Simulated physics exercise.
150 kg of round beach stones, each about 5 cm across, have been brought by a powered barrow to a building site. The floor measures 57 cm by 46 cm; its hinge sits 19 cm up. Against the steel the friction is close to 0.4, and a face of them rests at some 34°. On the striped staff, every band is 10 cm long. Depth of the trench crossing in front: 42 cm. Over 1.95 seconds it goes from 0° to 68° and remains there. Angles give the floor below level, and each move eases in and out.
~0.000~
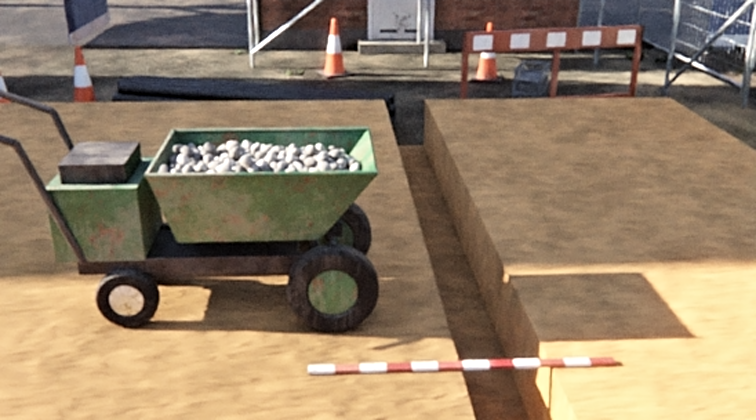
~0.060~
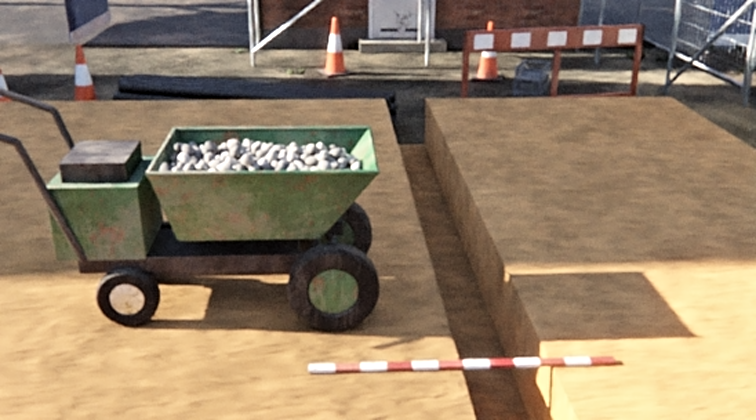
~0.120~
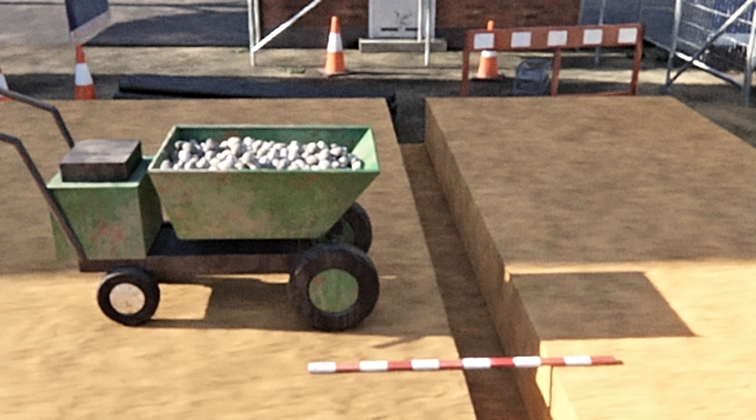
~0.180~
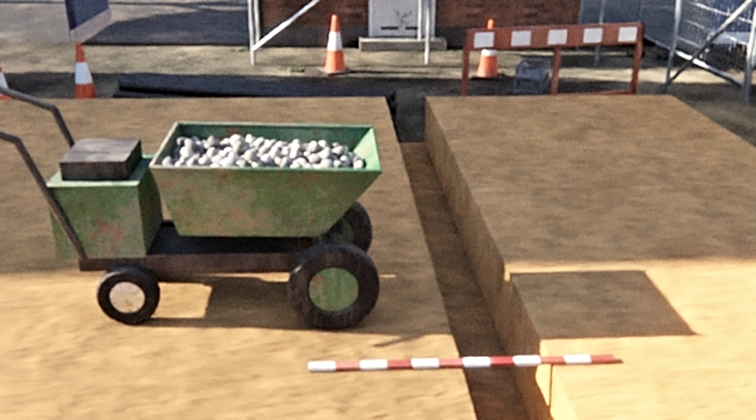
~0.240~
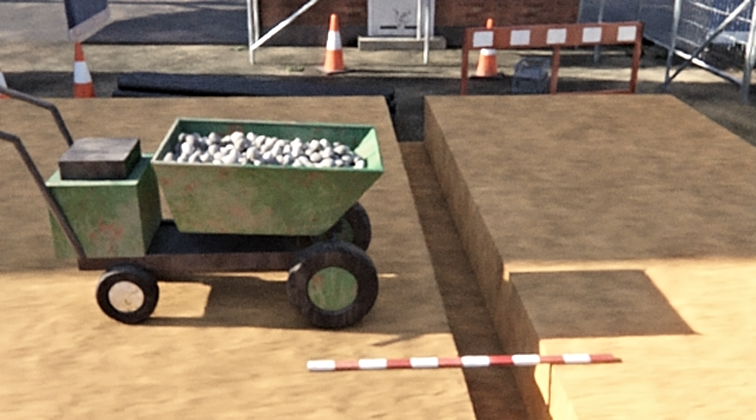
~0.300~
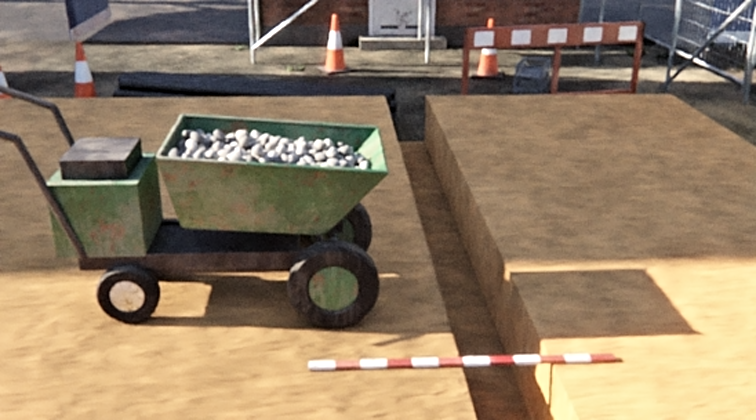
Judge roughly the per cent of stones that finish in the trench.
An estimated 89 per cent finish in the trench.
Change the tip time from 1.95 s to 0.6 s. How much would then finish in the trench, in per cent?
In that case some 60 per cent.
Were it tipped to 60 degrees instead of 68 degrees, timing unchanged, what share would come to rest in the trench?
About 80 per cent would end up in the trench.
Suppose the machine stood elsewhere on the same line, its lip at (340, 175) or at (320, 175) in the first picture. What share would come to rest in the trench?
Around 100% for the first place and 90% for the second.
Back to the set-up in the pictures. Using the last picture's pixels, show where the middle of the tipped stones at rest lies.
At about pixel (485, 351) in the last view.
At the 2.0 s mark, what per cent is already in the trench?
About 45%.
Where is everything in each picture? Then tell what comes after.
In the first frame, the tray is at 0°, its lip at (377, 173); the top of the load is at (218, 151).
In the second frame, the tray is at 0°, its lip at (378, 172); the top of the load is at (211, 150); the stones move at 0.1 m/s on average.
In the third frame, lip at (380, 172), floor tilted 1°, highest stones at (212, 148); the stones move at 0.1 m/s on average.
In the fourth frame, the tray is at 2°, its lip at (382, 171); the top of the load is at (214, 145); the stones move at 0.2 m/s on average.
In the fifth frame, lip at (384, 172), floor tilted 3°, highest stones at (208, 141); the stones move at 0.2 m/s on average.
In the sixth frame, lip at (388, 173), floor tilted 4°, highest stones at (212, 138); the stones move at 0.2 m/s on average.
After 1.5 s the floor is at 57°; 98 % in the tray, 2 % in the trench; the foremost stones are at (479, 242).
After 2.0 s the floor is at 68°; 46 % in the tray, 46 % in the trench, 8 % past the trench; the foremost stones are at (611, 298).
After 2.4 s the floor is at 68°; 22 % in the tray, 66 % in the trench, 12 % past the trench; the foremost stones are at (659, 294).
After 4.3 s the floor is at 68°; 0 % in the tray, 89 % in the trench, 11 % past the trench; the foremost stones are at (678, 295).
